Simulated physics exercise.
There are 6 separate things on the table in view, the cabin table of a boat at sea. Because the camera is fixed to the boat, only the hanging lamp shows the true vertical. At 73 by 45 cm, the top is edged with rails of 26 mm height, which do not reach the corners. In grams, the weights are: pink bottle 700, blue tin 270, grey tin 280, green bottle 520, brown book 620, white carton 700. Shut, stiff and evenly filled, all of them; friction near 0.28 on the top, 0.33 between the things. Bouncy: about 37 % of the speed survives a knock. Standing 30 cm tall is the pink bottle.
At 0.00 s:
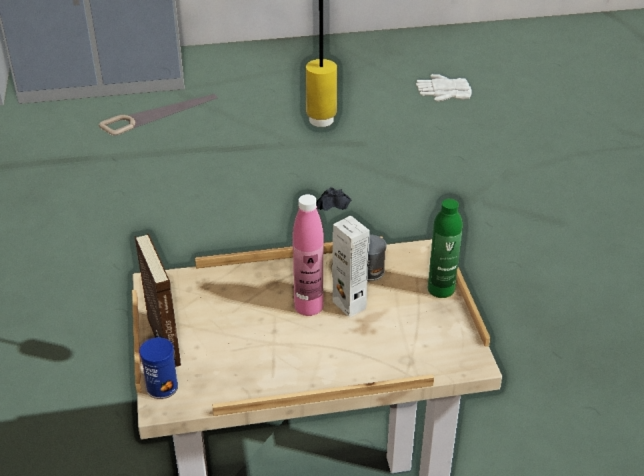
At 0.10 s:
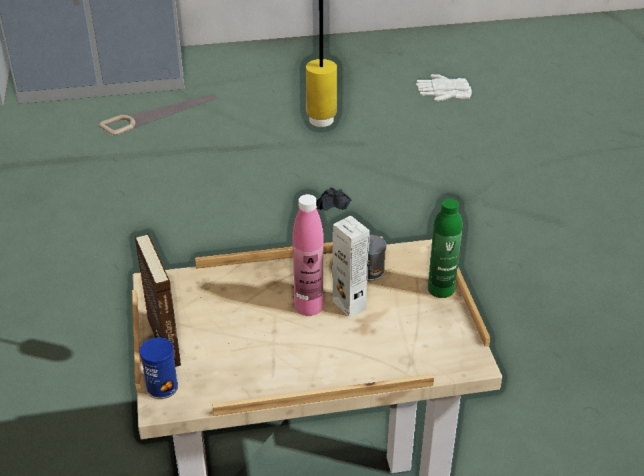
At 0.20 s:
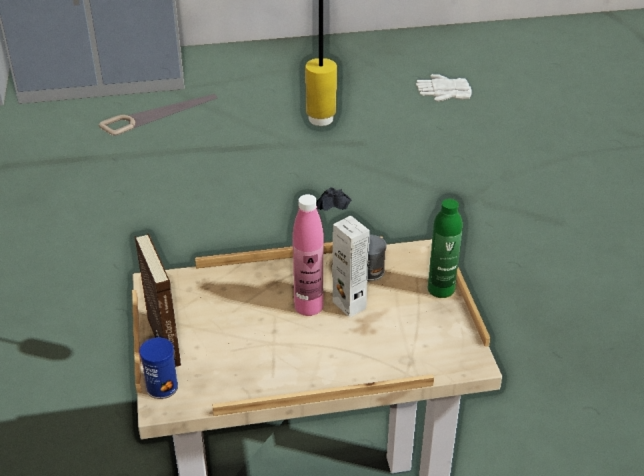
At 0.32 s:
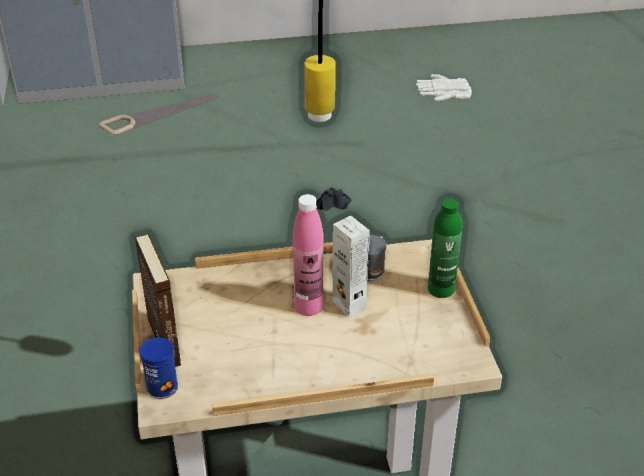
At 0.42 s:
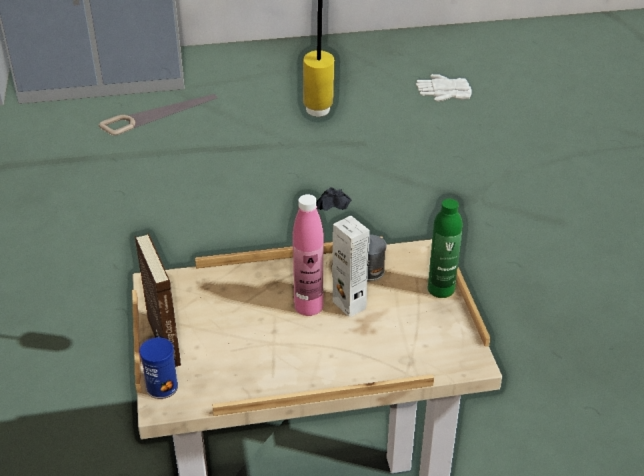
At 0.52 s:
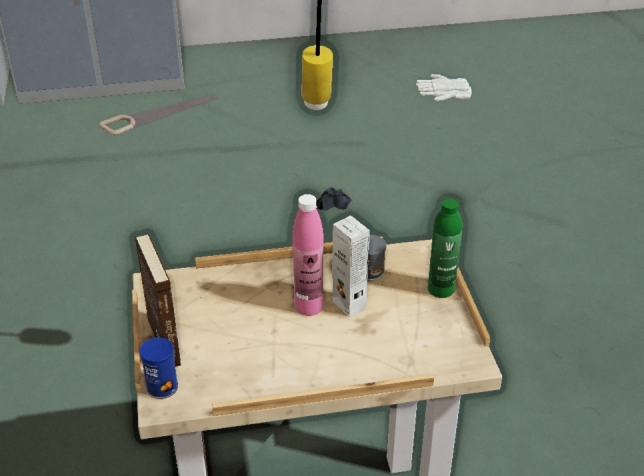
On a boat's cabin table, bottles, tins, a carton and a book stayed put, while the yellow lamp hanging behind them drifted slightly away and a little left as the far side gradually dipped.
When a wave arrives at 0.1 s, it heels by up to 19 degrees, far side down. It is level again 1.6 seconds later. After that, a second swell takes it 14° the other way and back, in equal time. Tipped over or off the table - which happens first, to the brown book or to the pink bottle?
Latter.
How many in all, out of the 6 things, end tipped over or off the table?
That makes 1.
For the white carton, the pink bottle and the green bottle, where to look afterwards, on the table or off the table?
At the end the white carton remains on its base, the pink bottle leaves its base and the green bottle remains on its base.
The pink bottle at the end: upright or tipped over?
In the last frame the pink bottle does not stay up.
After 1.22 s, boat heeled 12°, far side down; pink bottle now off the table; brown book slid 6 cm near (157, 283); white carton slid 6 cm.
After 1.62 s, boat level; brown book slid 7 cm near (157, 279); white carton slid 8 cm; green bottle slid 7 cm.
At rest (3.8 s), off the table, pink bottle; not toppled but over 5 cm from the start, blue tin, green bottle, brown book and white carton; grey tin in place, give or take 5 cm. Seen from the same camera at the end, brown book near (157, 279), pink bottle near (308, 456). Brown book was never lost; pink bottle went at 1.06 s.
